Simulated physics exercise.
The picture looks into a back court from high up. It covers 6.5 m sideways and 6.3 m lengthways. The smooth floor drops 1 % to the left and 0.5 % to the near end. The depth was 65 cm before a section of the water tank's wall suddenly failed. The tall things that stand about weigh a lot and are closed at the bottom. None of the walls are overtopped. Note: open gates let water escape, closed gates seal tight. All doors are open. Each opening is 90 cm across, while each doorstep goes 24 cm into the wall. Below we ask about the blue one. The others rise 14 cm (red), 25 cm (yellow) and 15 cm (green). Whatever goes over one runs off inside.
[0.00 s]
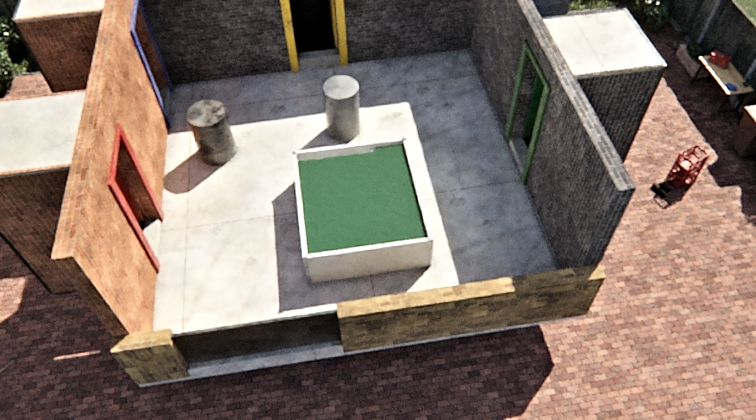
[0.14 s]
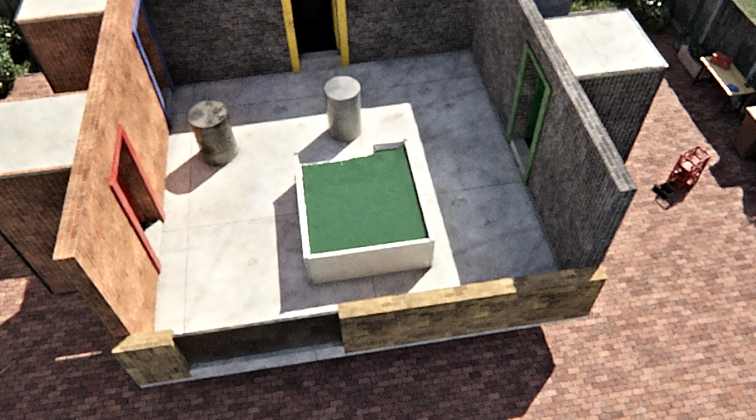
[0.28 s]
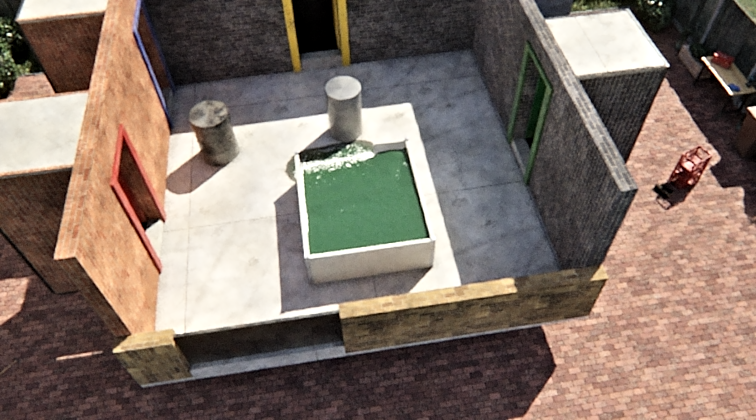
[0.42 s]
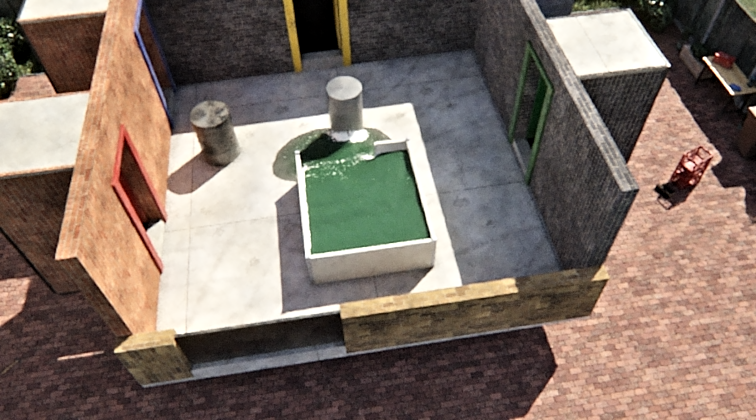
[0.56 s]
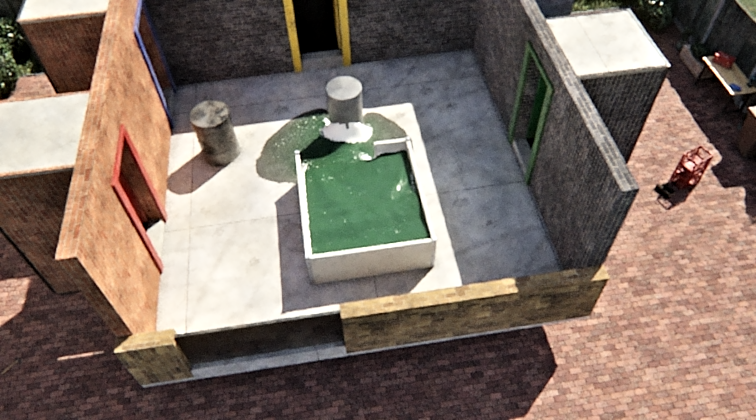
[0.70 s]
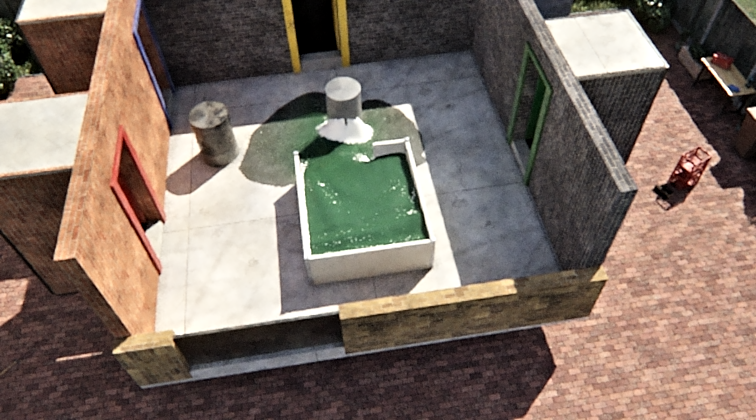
In a walled court, green water pours through a tank's far-side gap and spreads around a cylinder.
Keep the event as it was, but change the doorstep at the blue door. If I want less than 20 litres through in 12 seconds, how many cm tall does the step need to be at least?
You would need about 30 cm.
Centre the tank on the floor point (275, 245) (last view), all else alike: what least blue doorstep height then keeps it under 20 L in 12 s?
Roughly 17 centimetres.
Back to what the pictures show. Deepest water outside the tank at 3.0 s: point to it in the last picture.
Near (173, 103).
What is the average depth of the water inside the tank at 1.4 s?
The mean depth is about 42 cm.
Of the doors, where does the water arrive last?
It is the red one.
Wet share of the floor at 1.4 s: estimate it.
Approximately 25 % of the floor.
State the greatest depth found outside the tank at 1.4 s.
Max depth: Around 44 cm.
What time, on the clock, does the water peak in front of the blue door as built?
2.6 s.
After 1.4 s water covers 25 % of the floor, deepest (44 cm) near (338, 144); it has not reached the blue door.
After 3.0 s water covers 50 % of the floor, deepest (36 cm) near (173, 103); 31 cm at the blue door, 54 litres in over its 18 cm doorstep.
After 12.0 s water covers 100 % of the floor, deepest (13 cm) near (274, 343); 8 cm at the blue door, 121 litres in over its 18 cm doorstep.
At the blue door as built, the water arrived by 1.9 s and peaked near 33 cm at 2.6 s.
With a doorstep of 25.5 cm, 43 litres would have come in within the 12 s; with 34 cm, 9 litres. So under 20 litres takes about 30 cm.
